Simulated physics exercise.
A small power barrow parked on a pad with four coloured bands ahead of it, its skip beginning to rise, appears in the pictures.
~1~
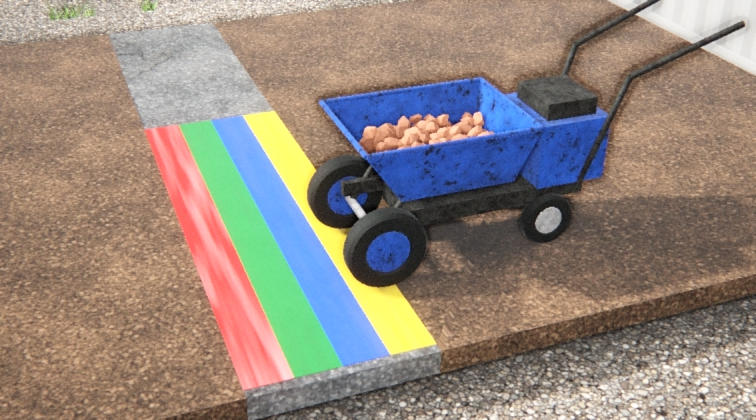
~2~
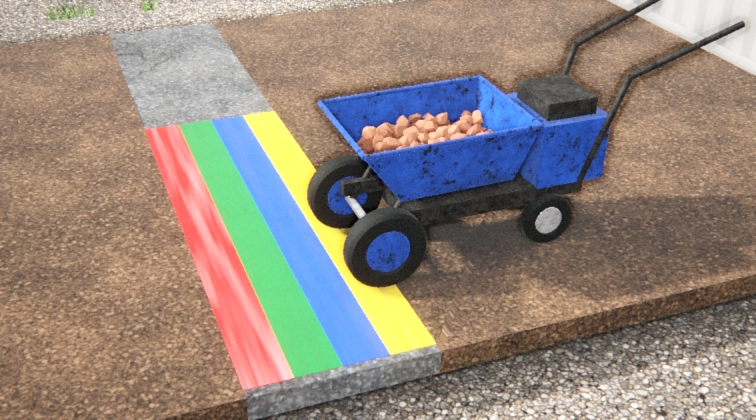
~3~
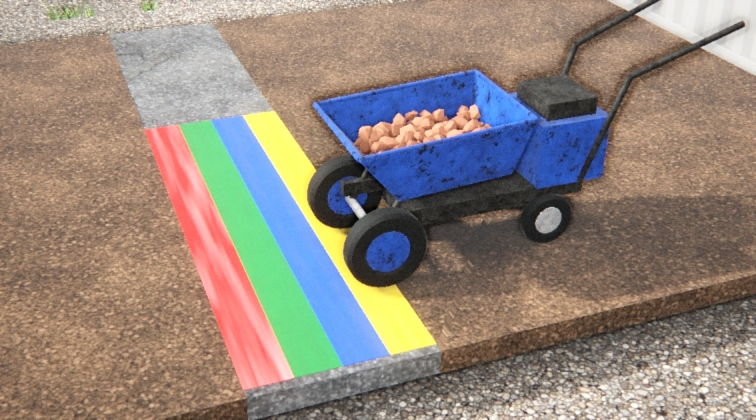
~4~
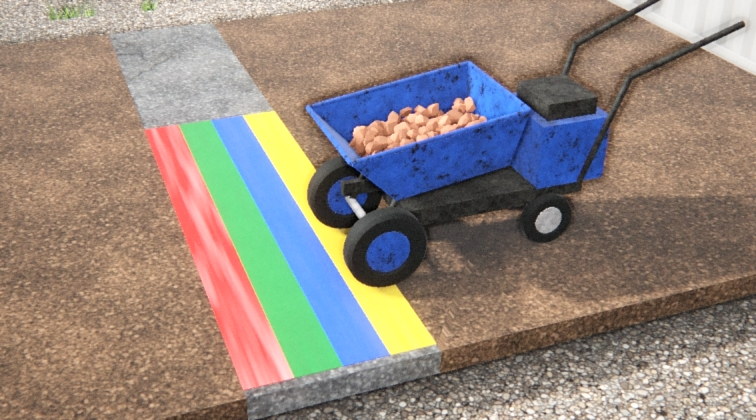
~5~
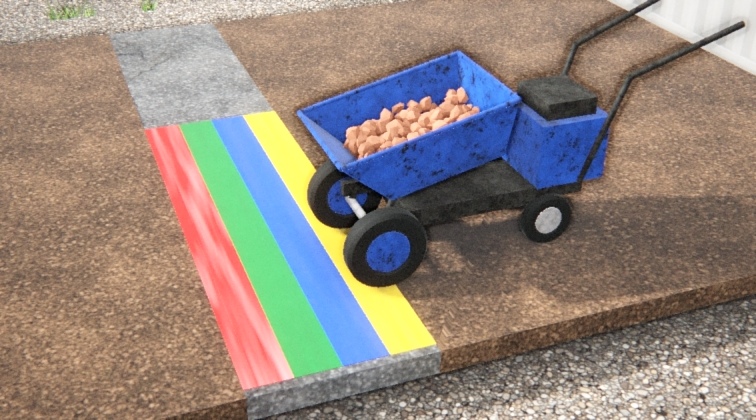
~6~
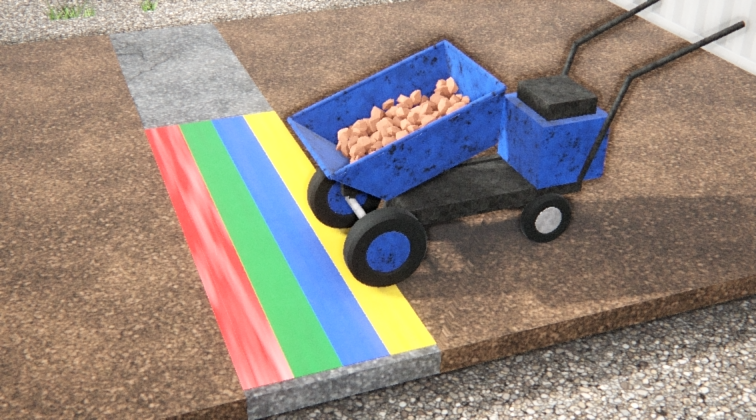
A blue skip loaded with rubble tilts gradually toward the coloured bands while the barrow stays still.
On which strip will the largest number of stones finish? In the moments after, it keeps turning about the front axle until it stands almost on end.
The largest number finish on the red strip.
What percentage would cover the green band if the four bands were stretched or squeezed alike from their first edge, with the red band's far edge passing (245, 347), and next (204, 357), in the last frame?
Roughly 10 percent first, then roughly 30 percent.
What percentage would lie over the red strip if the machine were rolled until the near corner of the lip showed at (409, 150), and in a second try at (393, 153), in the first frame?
30 %, then 30 %.
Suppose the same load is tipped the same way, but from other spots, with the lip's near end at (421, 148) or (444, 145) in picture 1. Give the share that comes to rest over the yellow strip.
That would be roughly 0 in a hundred and then roughly 10 in a hundred.
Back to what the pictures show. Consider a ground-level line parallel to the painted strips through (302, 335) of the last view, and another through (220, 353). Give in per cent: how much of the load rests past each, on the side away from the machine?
In order, some 100 % then some 30 %.
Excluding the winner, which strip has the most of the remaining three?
The green one.
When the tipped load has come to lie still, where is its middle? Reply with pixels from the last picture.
Last view, centre at rest - approx. (216, 278).
Just after the last frame, skip tipped steeply; every one in the skip.
A moment on, skip tipped right over; the larger part in the skip; just a few over the green strip; about a tenth over the red strip; just a few off the paint.
Further on, skip tipped right over; about a tenth in the skip; about a tenth over the green strip; roughly half over the red strip; roughly a third off the paint.
When it is over, skip tipped right over; not one over the yellow strip; not one over the blue strip; roughly a quarter over the green strip; roughly a third over the red strip; roughly a third off the paint.
